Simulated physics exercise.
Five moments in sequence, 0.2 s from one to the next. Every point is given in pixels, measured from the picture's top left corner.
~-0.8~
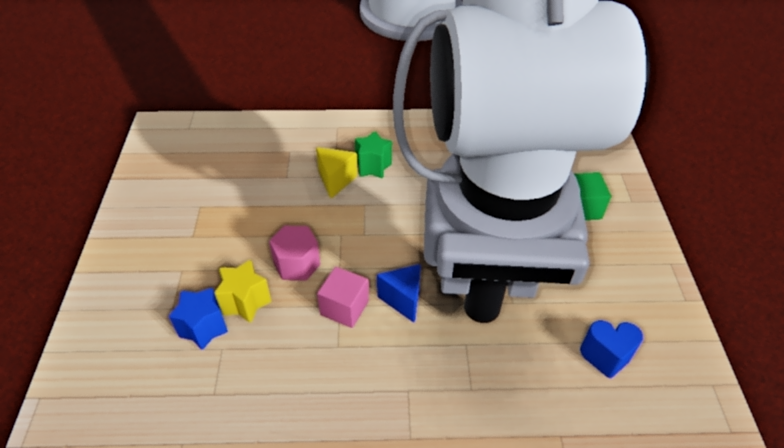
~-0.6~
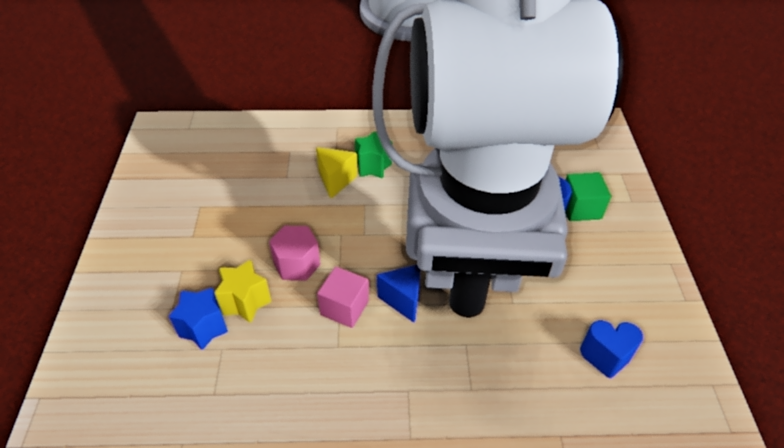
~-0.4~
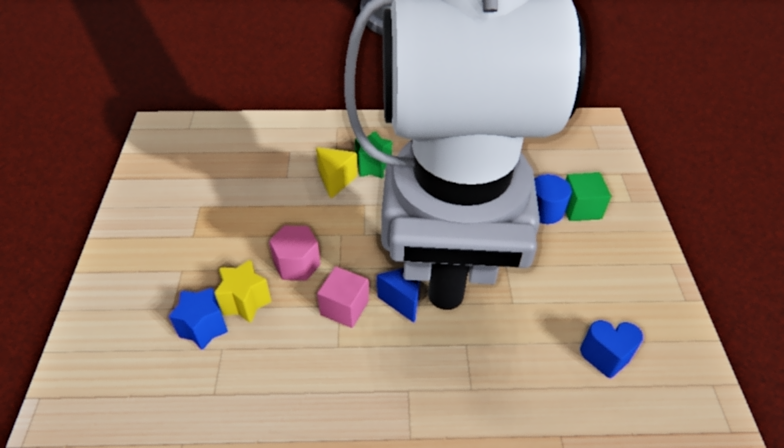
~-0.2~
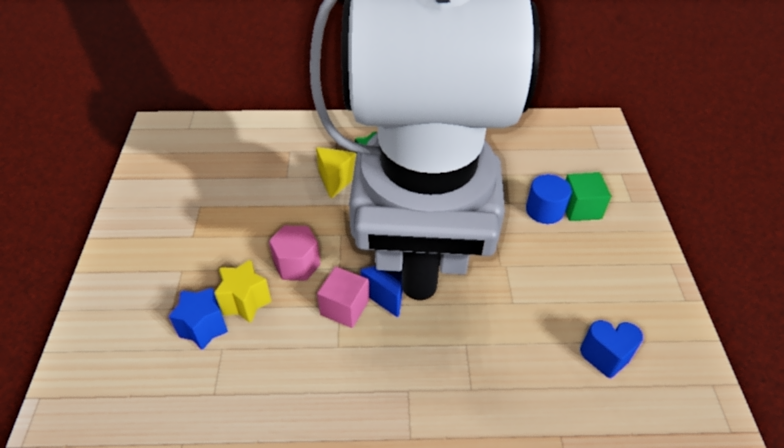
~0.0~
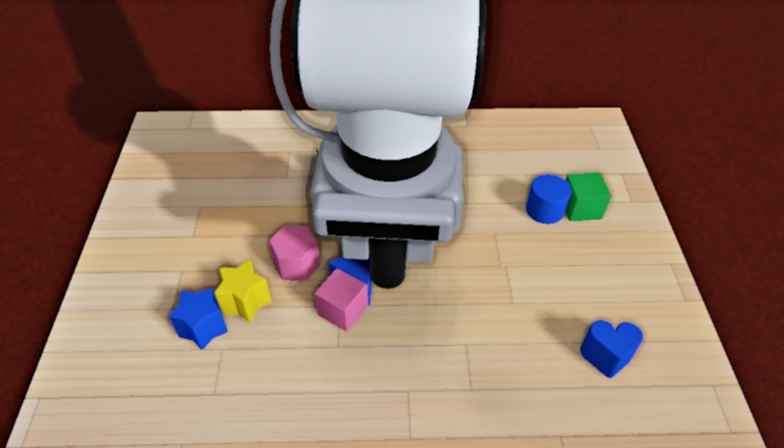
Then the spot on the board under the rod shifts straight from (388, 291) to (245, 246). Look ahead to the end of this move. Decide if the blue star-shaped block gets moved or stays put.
Stays put.
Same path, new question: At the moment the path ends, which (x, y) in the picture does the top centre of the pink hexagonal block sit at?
It comes to (201, 218).
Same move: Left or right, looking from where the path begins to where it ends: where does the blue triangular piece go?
Taking start-to-end as forward, the block's sideways shift goes to the left.
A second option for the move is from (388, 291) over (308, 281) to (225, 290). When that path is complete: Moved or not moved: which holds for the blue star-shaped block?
It is shifted.
The first path, step by step. One third of the way, rod at (336, 259); pink hexagonal block at (281, 238), turned 15° clockwise; pink square piece at (334, 291), turned 20° anticlockwise; blue triangular piece at (303, 258), turned 20° anticlockwise.
Two thirds of the way, rod at (288, 244); pink hexagonal block at (249, 229), turned 15° clockwise; pink square piece at (334, 291), turned 20° anticlockwise; blue triangular piece at (273, 261), turned 65° anticlockwise.
At the end, rod at (241, 230); blue star-shaped block not moved; pink hexagonal block at (201, 218); pink square piece at (334, 291), turned 20° anticlockwise; blue triangular piece at (272, 261), turned 75° anticlockwise.
